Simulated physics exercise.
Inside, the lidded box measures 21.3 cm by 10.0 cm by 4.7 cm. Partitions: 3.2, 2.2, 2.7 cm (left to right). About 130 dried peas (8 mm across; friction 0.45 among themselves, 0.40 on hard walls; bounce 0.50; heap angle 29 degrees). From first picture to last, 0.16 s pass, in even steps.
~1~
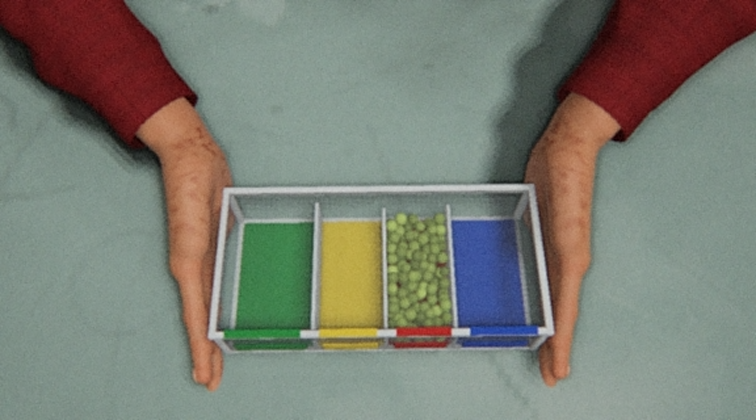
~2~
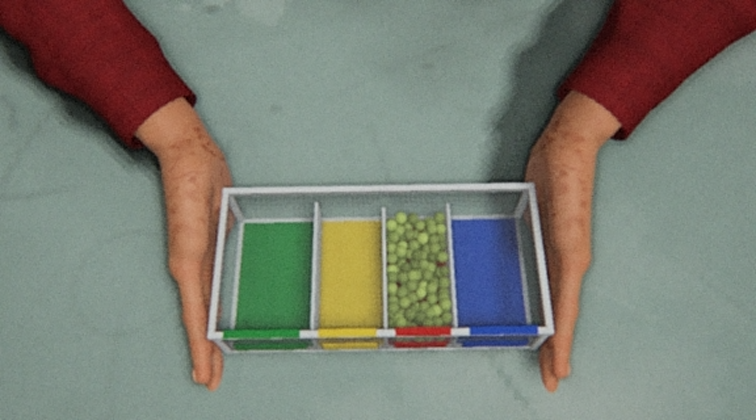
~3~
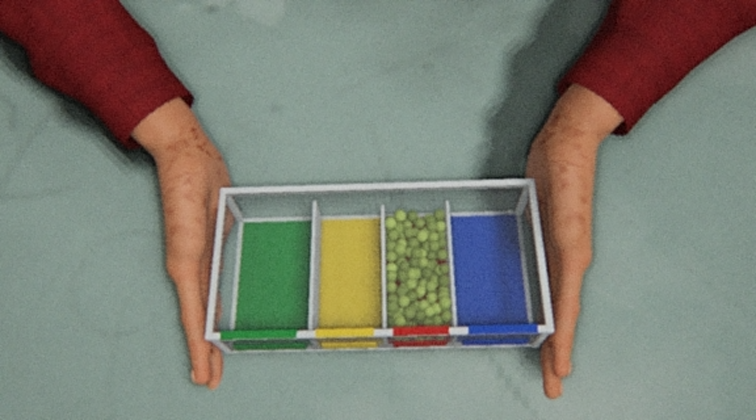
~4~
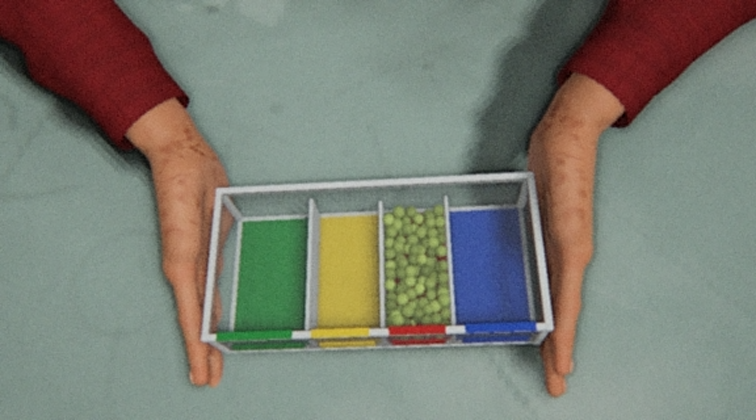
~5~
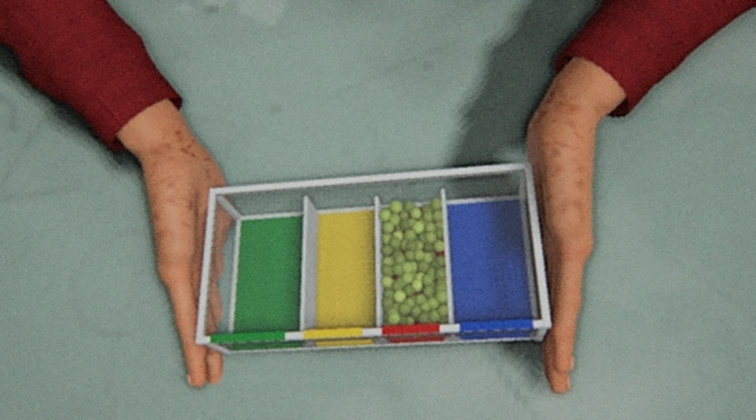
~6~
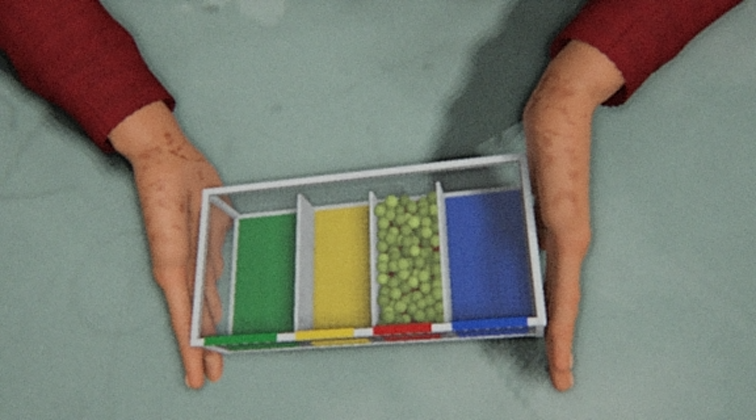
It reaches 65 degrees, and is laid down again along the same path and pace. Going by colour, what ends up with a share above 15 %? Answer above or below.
Red: Above, blue: Below, green: Below, yellow: Above.
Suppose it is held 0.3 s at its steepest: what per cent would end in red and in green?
In that case red 70; green 10.
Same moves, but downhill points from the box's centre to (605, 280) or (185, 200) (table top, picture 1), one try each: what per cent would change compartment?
About 15 and 30 per cent.
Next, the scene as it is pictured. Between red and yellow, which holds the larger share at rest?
The red one has more.
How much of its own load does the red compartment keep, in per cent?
Some 70 per cent.
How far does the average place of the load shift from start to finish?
Some 3.5 cm.
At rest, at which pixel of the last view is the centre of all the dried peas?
At about (397, 307).
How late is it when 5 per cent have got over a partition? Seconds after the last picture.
At about 0.40 s.
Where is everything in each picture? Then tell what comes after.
Box tilt 0 degrees, front corners at (216, 333) and (546, 329); red 100 %, in the first picture.
Box tilt 1 degrees, front corners at (215, 333) and (546, 328), in the second picture.
Box tilt 2 degrees, front corners at (213, 334) and (546, 326), in the third picture.
Box tilt 5 degrees, front corners at (209, 335) and (545, 324), lowest corner left front, in the fourth picture.
Box tilt 9 degrees, front corners at (204, 337) and (543, 321), lowest corner left front, in the fifth picture.
Box tilt 14 degrees, front corners at (198, 340) and (538, 318), lowest corner left front; red 100 %, in the sixth picture.
Then, 0.45 s after the last picture, tilt 65 degrees; red 90 %, yellow 10 %.
Then, 0.75 s after the last picture, tilt 28 degrees; red 65 %, green 10 %, yellow 25 %.
Then, 1.16 s after the last picture, tilt 0 degrees; red 65 %, green 10 %, yellow 25 %.
In the end, red 65 %, blue 0 %, green 10 %, yellow 25 %.
